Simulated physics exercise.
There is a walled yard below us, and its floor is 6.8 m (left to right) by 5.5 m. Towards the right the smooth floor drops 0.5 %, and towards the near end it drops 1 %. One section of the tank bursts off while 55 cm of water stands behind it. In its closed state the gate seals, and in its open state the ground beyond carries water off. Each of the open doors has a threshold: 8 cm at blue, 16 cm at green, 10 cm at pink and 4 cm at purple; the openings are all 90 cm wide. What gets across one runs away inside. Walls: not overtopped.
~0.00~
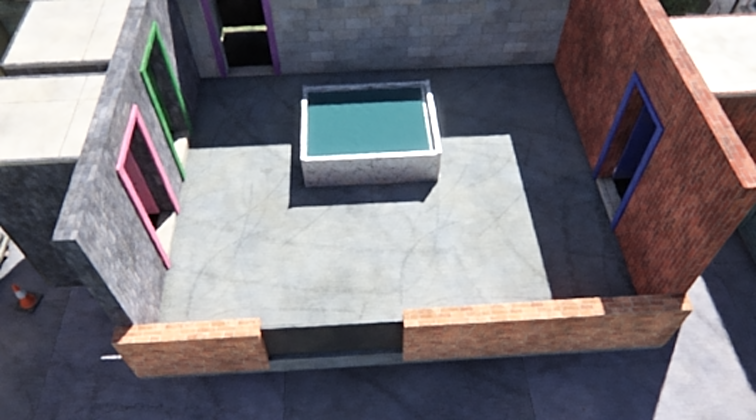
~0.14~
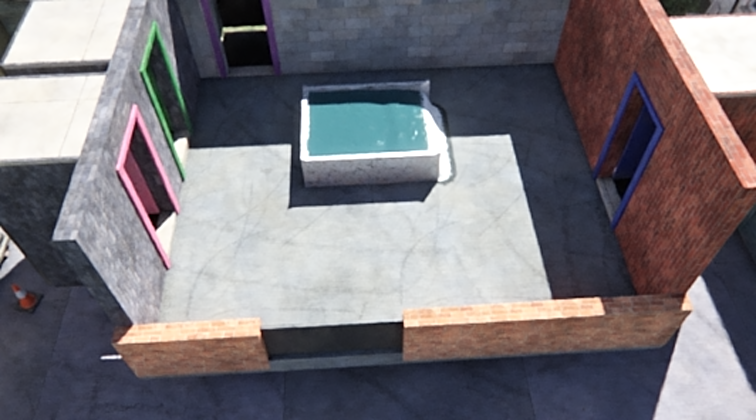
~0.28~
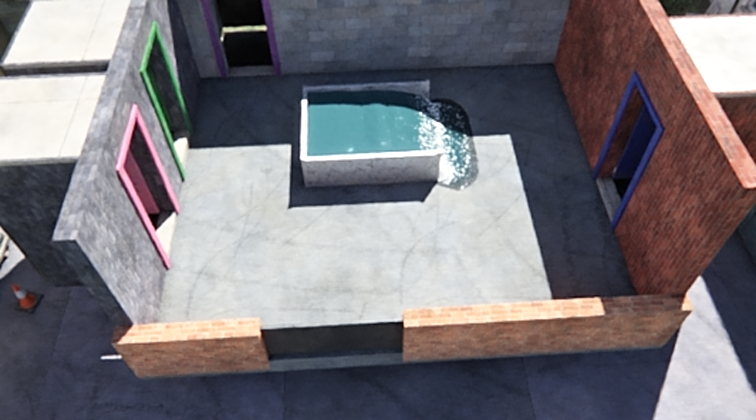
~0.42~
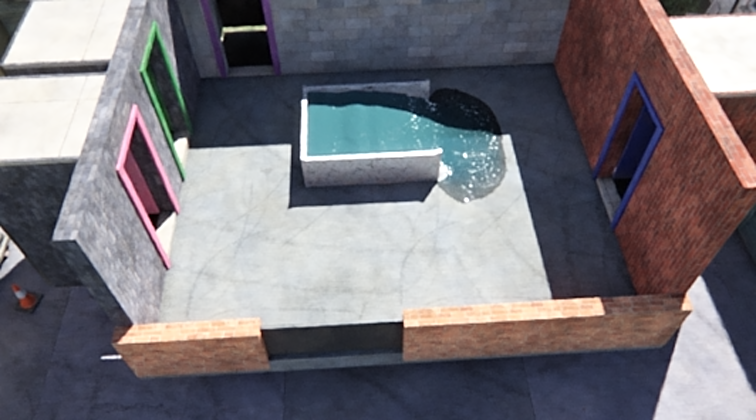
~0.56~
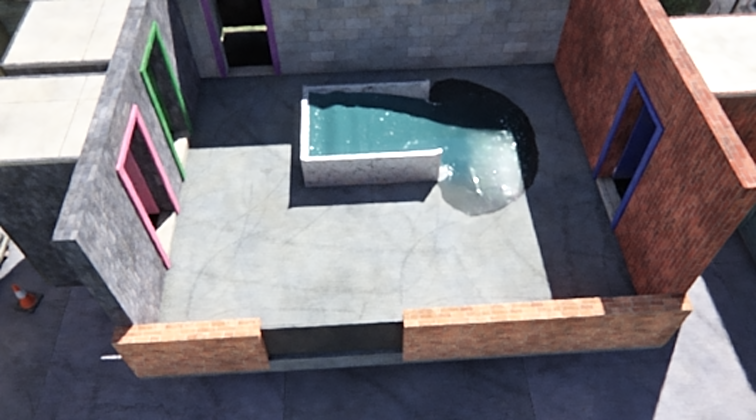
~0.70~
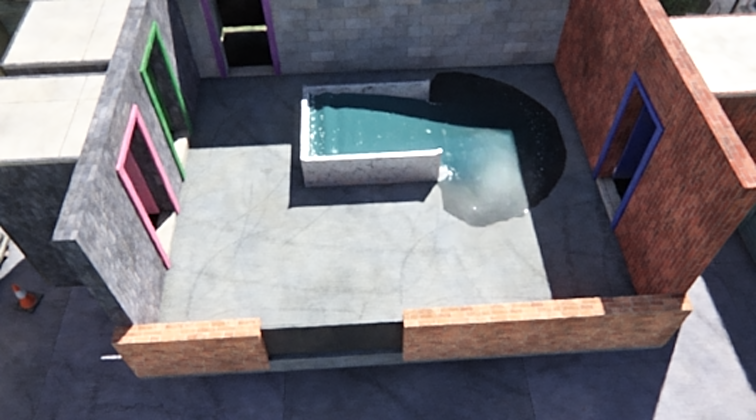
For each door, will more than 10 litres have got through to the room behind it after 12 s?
Blue door: The total grows larger than the cap. Green door: The total remains smaller than the cap. Pink door: The total remains smaller than the cap. Purple door: The total remains smaller than the cap.
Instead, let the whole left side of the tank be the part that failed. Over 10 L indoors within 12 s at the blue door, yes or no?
Well, at blue it would be too little.
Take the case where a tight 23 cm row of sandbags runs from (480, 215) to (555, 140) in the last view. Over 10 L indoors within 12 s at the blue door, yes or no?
Then, at blue, the limit is respected.
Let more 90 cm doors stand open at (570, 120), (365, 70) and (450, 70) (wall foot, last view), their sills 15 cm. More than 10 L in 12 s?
First doorway gets there, second falls short, third falls short.
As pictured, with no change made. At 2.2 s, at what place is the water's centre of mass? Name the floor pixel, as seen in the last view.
I'd put it close to (474, 143).
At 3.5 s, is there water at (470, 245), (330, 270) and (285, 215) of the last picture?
Untouched, untouched, untouched.
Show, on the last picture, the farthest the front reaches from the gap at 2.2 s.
I'd put it close to (638, 311).
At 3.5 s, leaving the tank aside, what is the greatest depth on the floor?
26 cm or so.
After 1.4 s water covers 25 % of the floor and is deepest (30 cm) near (575, 135); blue door 15 cm at the sill, 1 L in, green door not reached, pink door not reached, purple door not reached.
After 2.2 s water covers 30 % of the floor and is deepest (34 cm) near (551, 68); blue door 20 cm at the sill, 30 L in, green door not reached, pink door not reached, purple door not reached.
After 3.5 s water covers 35 % of the floor and is deepest (26 cm) near (642, 322); blue door 14 cm at the sill, 77 L in, green door not reached, pink door not reached, purple door not reached.
After 7.0 s water covers 85 % of the floor and is deepest (14 cm) near (616, 324); blue door 7 cm at the sill, 96 L in, green door 4 cm at the sill, 0 L in, pink door not reached, purple door 4 cm at the sill, 0 L in.
After 12.0 s water covers 100 % of the floor and is deepest (12 cm) near (302, 342); blue door 6 cm at the sill, 97 L in, green door 4 cm at the sill, 0 L in, pink door 6 cm at the sill, 0 L in, purple door 3 cm at the sill, 3 L in.
